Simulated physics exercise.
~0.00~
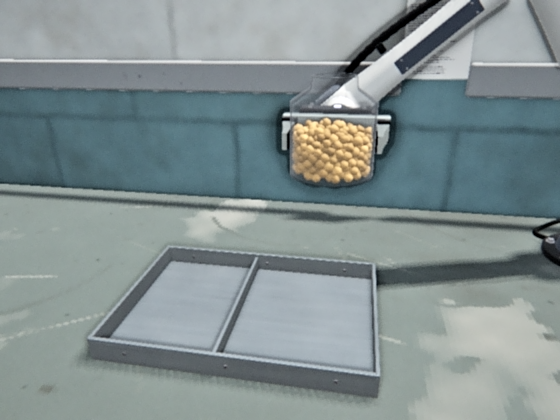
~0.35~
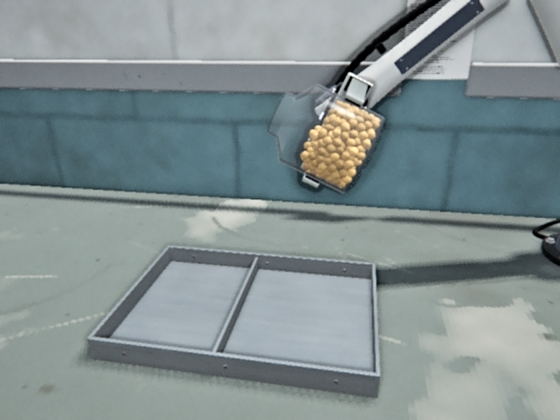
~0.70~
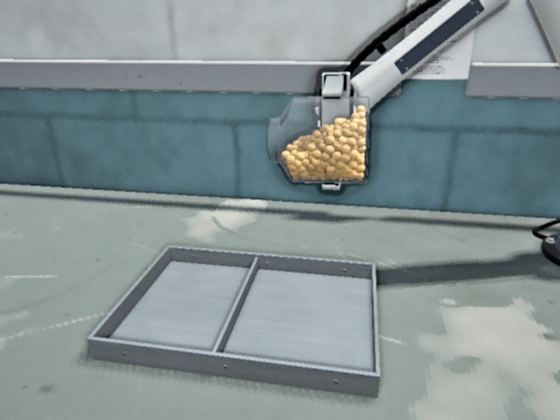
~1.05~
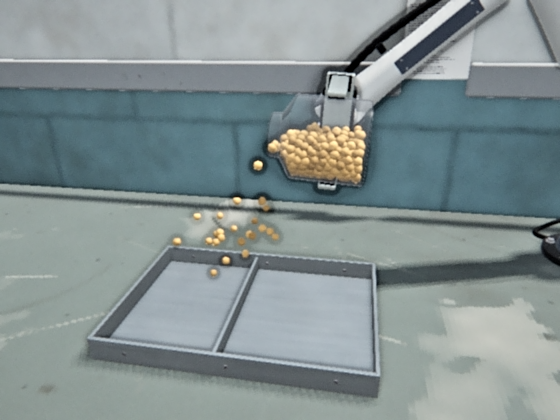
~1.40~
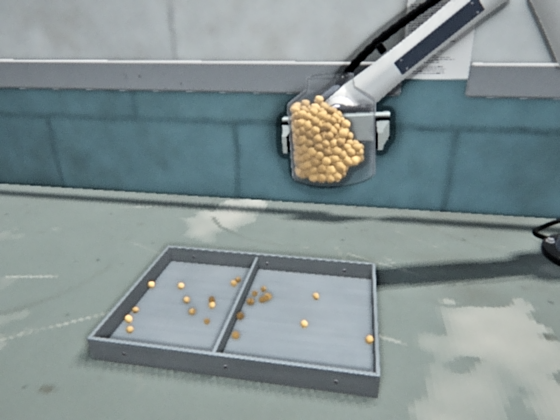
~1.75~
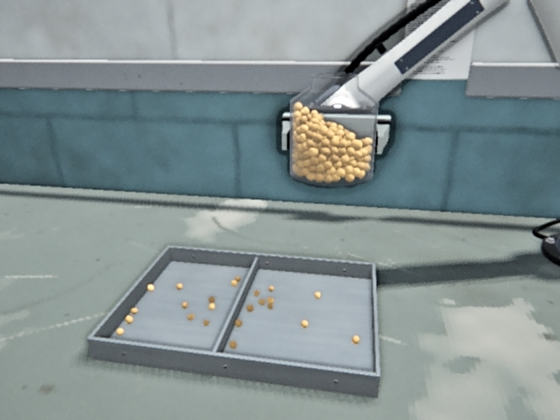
A robot arm tipped a clear jar of golden chickpeas onto its side, spilling a small scattering into a grey divided tray below, then turned it upright again, leaving most still in the jar and a few strewn across both tray sections.
